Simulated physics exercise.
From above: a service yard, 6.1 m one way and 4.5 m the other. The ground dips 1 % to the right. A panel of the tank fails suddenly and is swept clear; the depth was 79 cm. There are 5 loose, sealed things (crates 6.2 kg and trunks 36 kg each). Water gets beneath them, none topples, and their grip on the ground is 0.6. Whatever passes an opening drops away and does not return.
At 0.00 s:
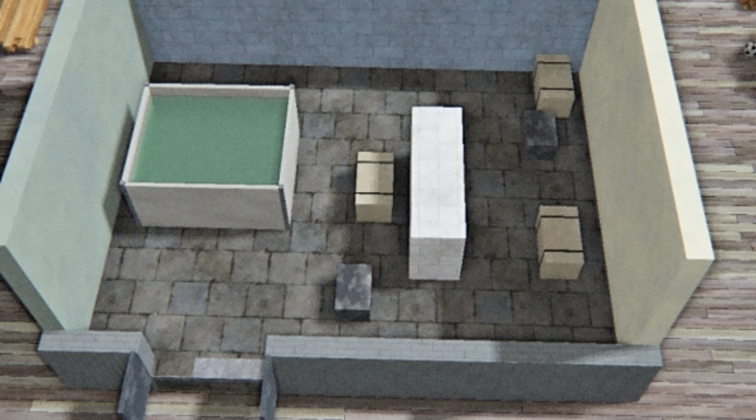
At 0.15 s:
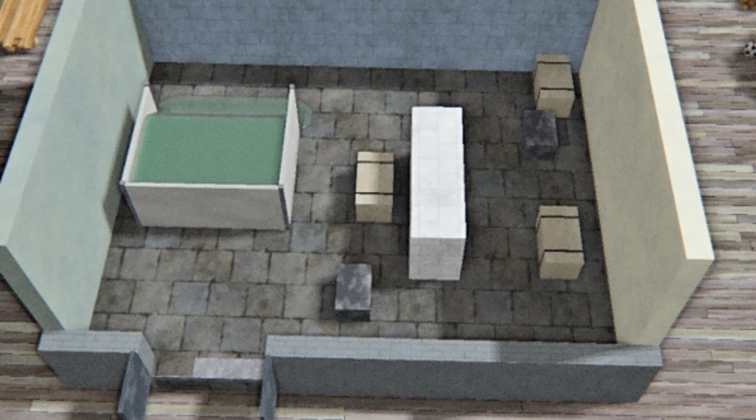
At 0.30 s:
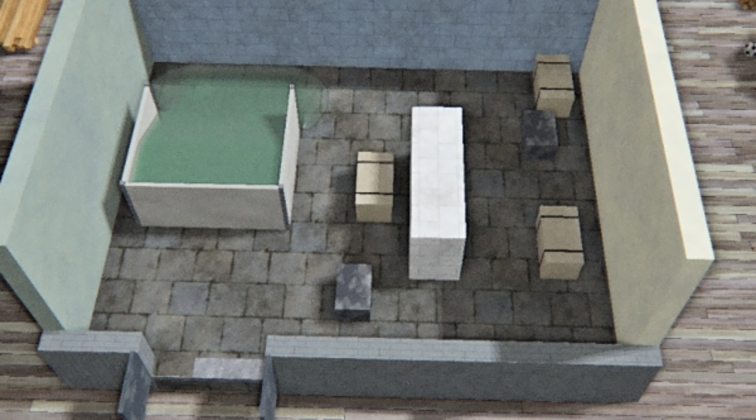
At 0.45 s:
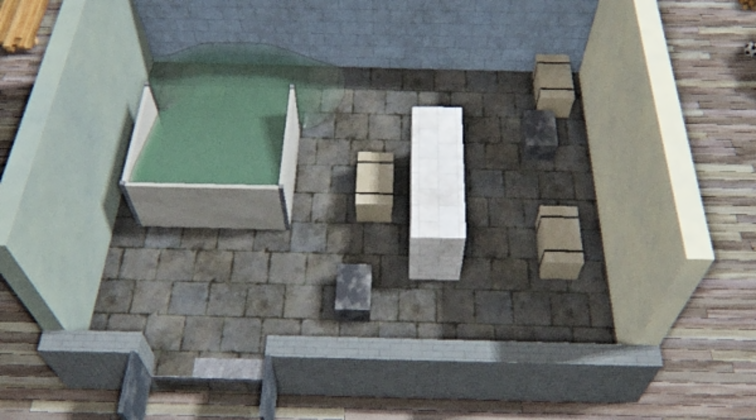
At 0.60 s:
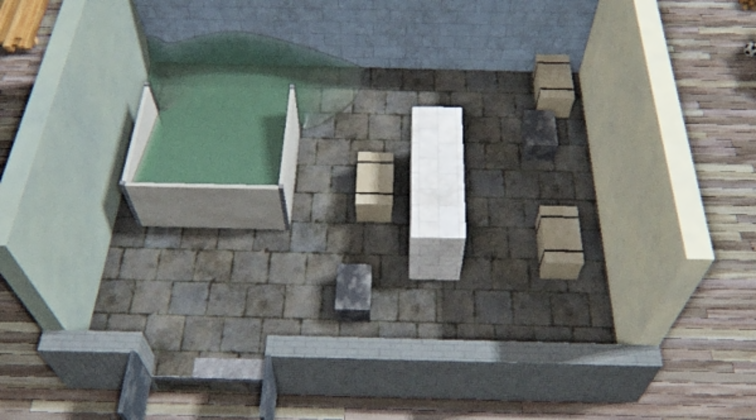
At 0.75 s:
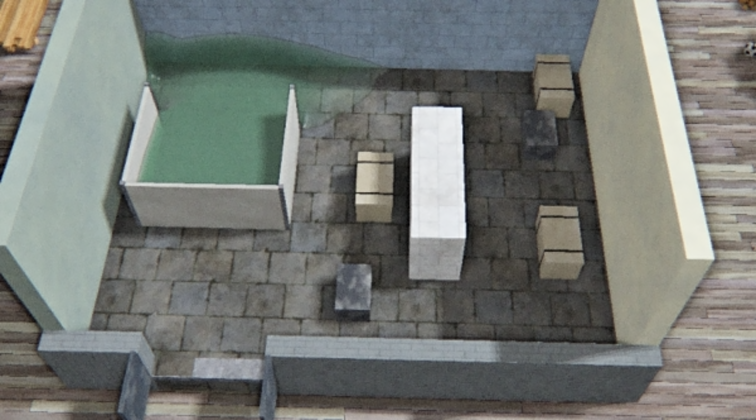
A walled tank of green water in a stone-paved yard lost its back panel, and the water poured out behind it, spreading along the back wall toward the right while the crates and dark blocks stayed still.
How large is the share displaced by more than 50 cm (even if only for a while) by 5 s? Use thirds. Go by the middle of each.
It is from one to two thirds.
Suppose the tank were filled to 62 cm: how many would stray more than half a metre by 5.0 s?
Then 2.
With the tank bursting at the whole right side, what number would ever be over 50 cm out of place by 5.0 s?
In that case 5 of them.
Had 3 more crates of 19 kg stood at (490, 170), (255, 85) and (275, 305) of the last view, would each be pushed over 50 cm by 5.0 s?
In turn: Past it, over, less.
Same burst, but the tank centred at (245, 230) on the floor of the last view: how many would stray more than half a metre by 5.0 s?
In that case 3 of them.
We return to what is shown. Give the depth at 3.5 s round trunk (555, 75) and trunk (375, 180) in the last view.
About 26 and 4 cm.
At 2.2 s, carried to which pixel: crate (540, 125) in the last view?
Around (582, 150).
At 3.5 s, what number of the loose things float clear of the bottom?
2 of them.
After 1.1 s 0 of 5 are over 50 cm from their spots; 0 afloat.
After 2.2 s 1 of 5 are over 50 cm from their spots; 1 afloat.
After 3.5 s 2 of 5 are over 50 cm from their spots; 2 afloat.
After 5.0 s 3 of 5 are over 50 cm from their spots, and 3 have been at some point; 3 afloat.
